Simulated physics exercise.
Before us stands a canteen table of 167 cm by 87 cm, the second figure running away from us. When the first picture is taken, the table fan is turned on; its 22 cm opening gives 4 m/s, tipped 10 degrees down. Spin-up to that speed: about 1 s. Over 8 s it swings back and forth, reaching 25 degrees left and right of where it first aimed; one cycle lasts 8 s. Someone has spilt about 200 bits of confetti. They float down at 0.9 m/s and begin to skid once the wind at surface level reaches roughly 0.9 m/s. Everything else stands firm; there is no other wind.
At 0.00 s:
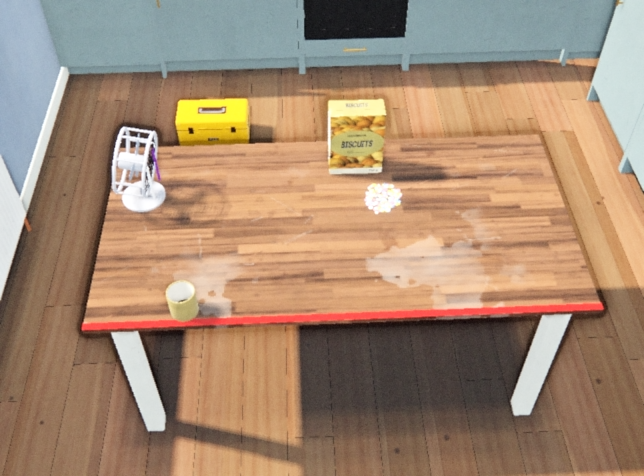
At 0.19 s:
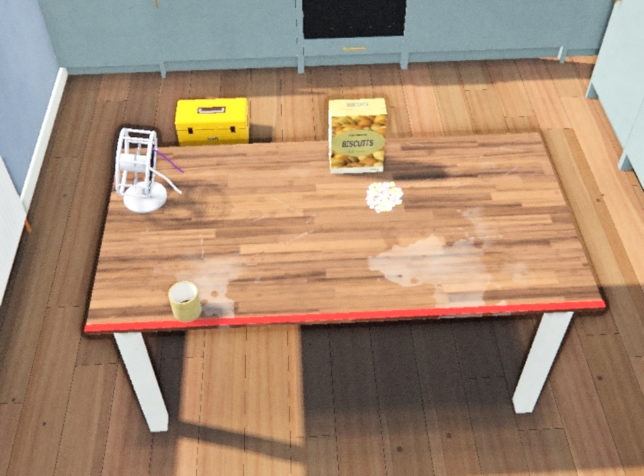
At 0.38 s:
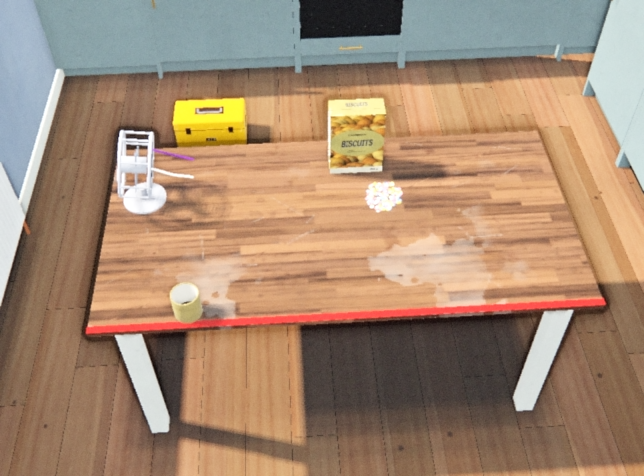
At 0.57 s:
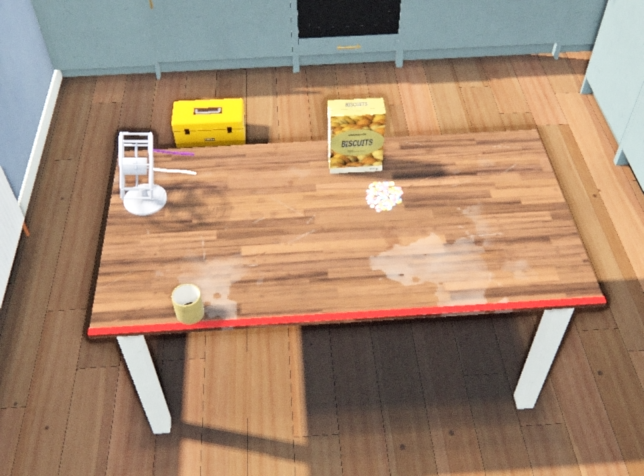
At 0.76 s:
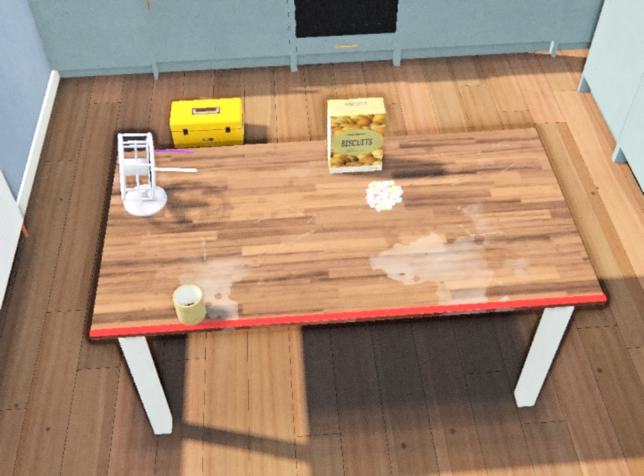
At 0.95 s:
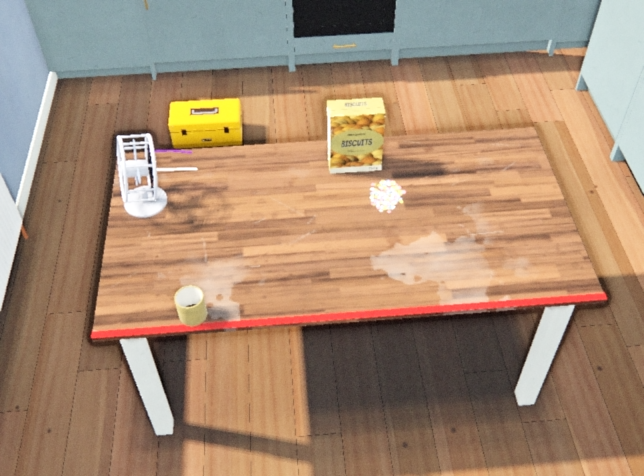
A wooden table with a red front edge and white legs stands on a plank floor in a blue-cabineted kitchen, seen from above the front. A white fan sits at the back left, a pale yellow mug at the front left, and a golden biscuit carton behind white confetti, with a yellow box beyond. The fan's ribbons lift and stream rightward as its head turns slightly towards the back, the confetti barely shifts, and the view drifts slightly.
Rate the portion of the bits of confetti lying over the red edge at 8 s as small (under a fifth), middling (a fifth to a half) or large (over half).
It is small.
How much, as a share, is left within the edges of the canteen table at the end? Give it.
Share at the end: Around 10 %.
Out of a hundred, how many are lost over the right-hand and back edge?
Estimate: Right-hand ~ 90 %; back ~ 0 %.
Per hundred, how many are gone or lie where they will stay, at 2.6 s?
70 %.
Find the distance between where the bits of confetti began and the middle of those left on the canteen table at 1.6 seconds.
The centre sits some 55 cm from where it began.
After 1.6 s, 0 % are over the red edge; the middle of those left on the top is near (512, 151); 0 % are gone or lie where they will stay.
After 2.6 s, 0 % are over the red edge; the middle of those left on the top is near (481, 152); 69 % are gone or lie where they will stay.
After 4.4 s, 0 % are over the red edge; the middle of those left on the top is near (473, 152); 76 % are gone or lie where they will stay.
After 8.0 s, at the end, 0 % are over the red edge.
